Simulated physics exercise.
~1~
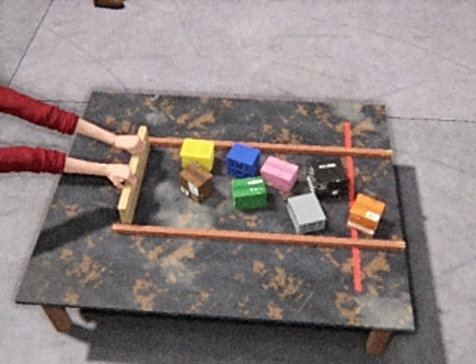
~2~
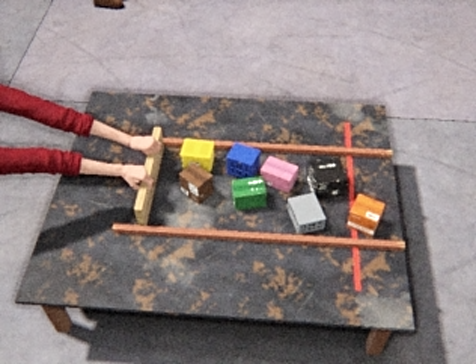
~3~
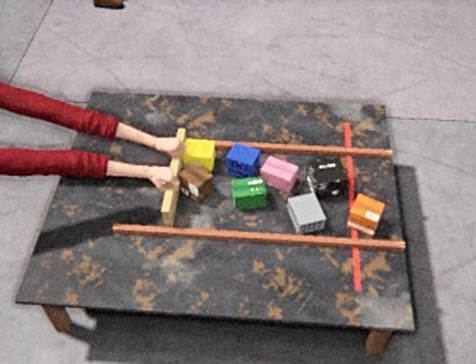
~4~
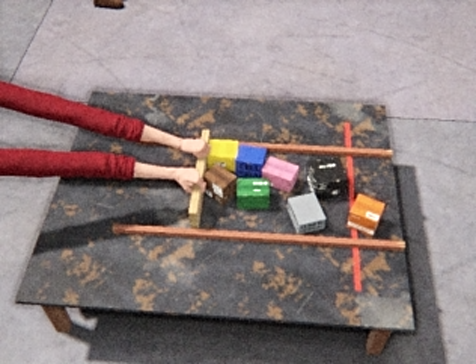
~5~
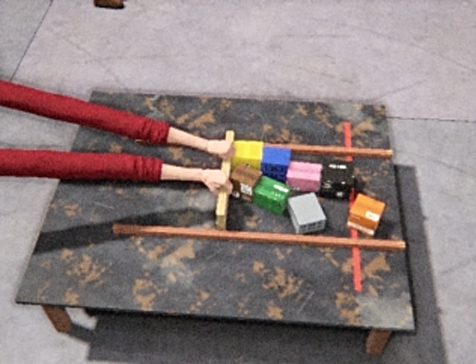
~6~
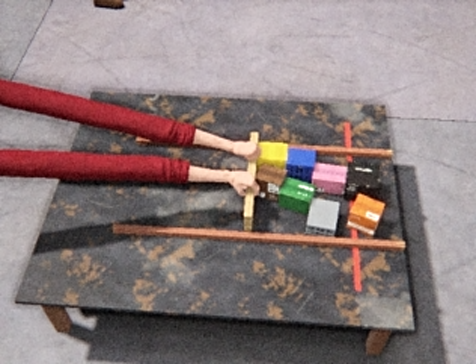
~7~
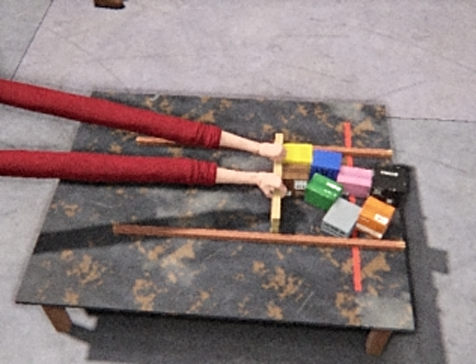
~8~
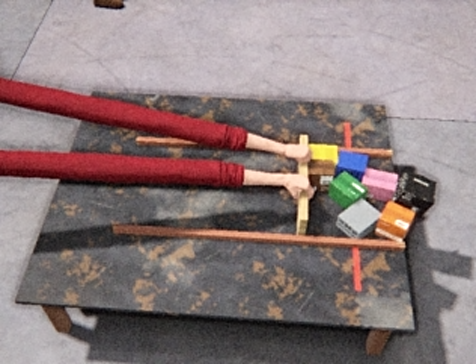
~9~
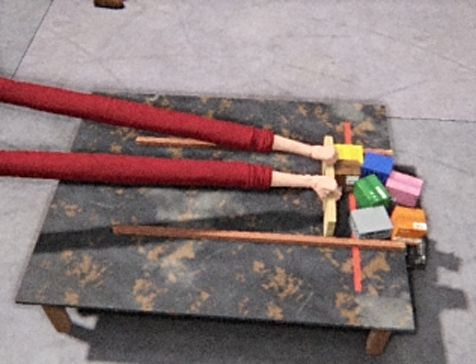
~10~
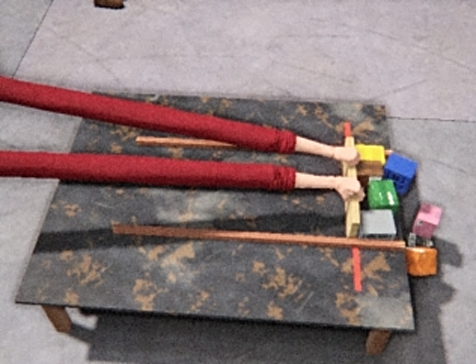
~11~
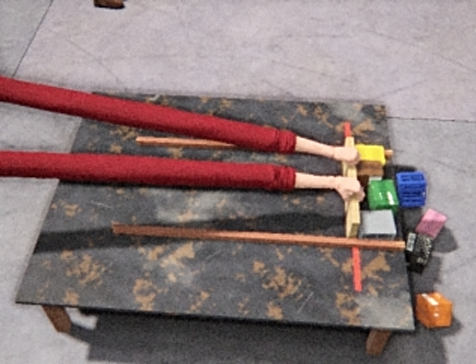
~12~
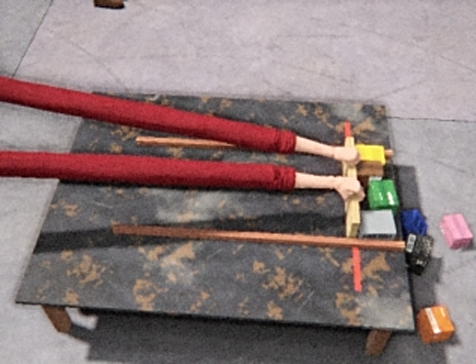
Two red-sleeved arms reach in from the left, holding an upright wooden plank on a dark, rust-mottled table, seen from above on a grey floor. Between two wooden rails sit yellow, blue, pink, green, brown, grey, black and orange boxes, with a red tape strip near the right edge. The hands push the plank right, gathering the boxes into a cluster and driving them past the tape. The plank stops at the strip as boxes tip over the edge. Orange, black, pink and blue ones drop off, while yellow, brown, green and grey remain by the plank.
